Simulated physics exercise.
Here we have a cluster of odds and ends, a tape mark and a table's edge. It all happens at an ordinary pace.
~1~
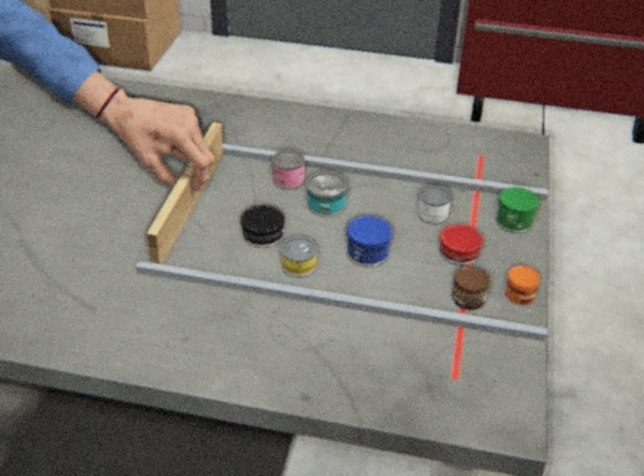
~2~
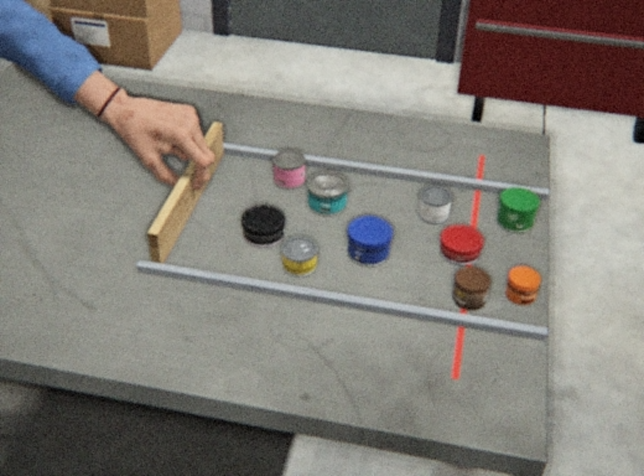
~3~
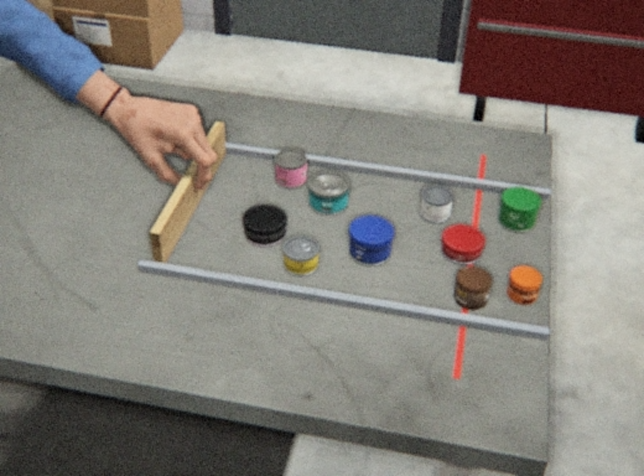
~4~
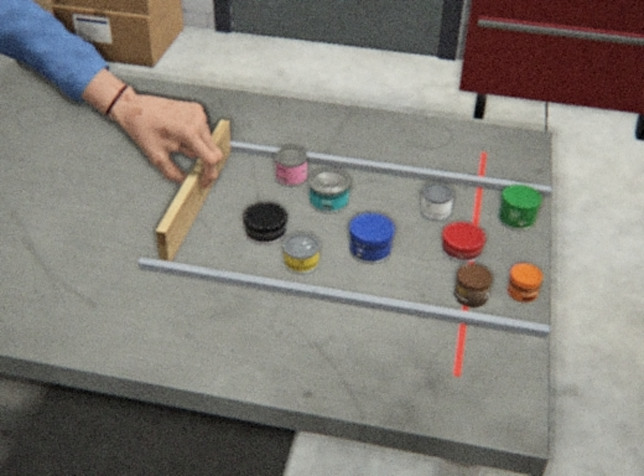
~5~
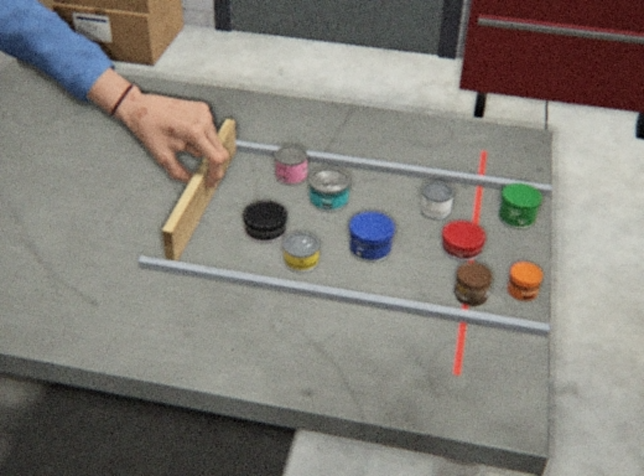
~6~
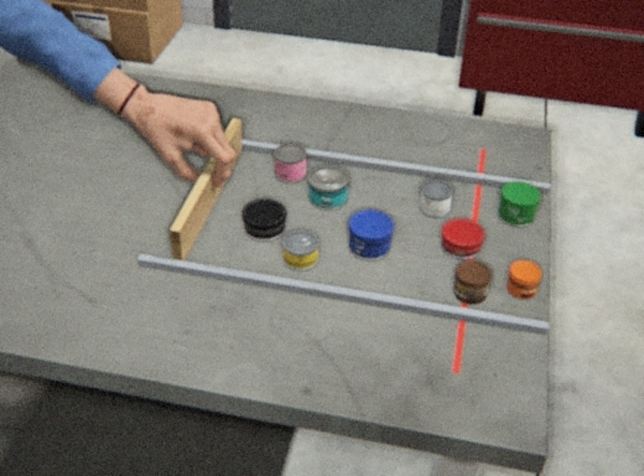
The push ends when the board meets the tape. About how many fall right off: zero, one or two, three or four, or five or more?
Outcome: The number that fall off is one or two.
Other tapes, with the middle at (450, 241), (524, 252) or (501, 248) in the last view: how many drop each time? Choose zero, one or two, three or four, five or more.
For each place: None; more than four; three or four.
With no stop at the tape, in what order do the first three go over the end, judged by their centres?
Earliest first: The orange tub, the green tin, the blue tin.
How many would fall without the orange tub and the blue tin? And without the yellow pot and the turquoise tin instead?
The counts: 1 and 1.
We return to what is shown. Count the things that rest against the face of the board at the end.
The number is 4.
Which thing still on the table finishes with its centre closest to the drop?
That is the blue tin.
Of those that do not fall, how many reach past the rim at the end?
It comes to 1.
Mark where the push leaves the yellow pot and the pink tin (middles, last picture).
About (486, 283), and the other about (495, 192).
Early on, none off yet; orange tub at rest near (524, 280); green tin at rest near (519, 204); brown tub at rest near (472, 283).
A while later, none off yet; orange tub at rest near (524, 280); green tin at rest near (519, 204); brown tub at rest near (475, 286).
Finally, the number that fall off is one or two; lost, green tin and orange tub.
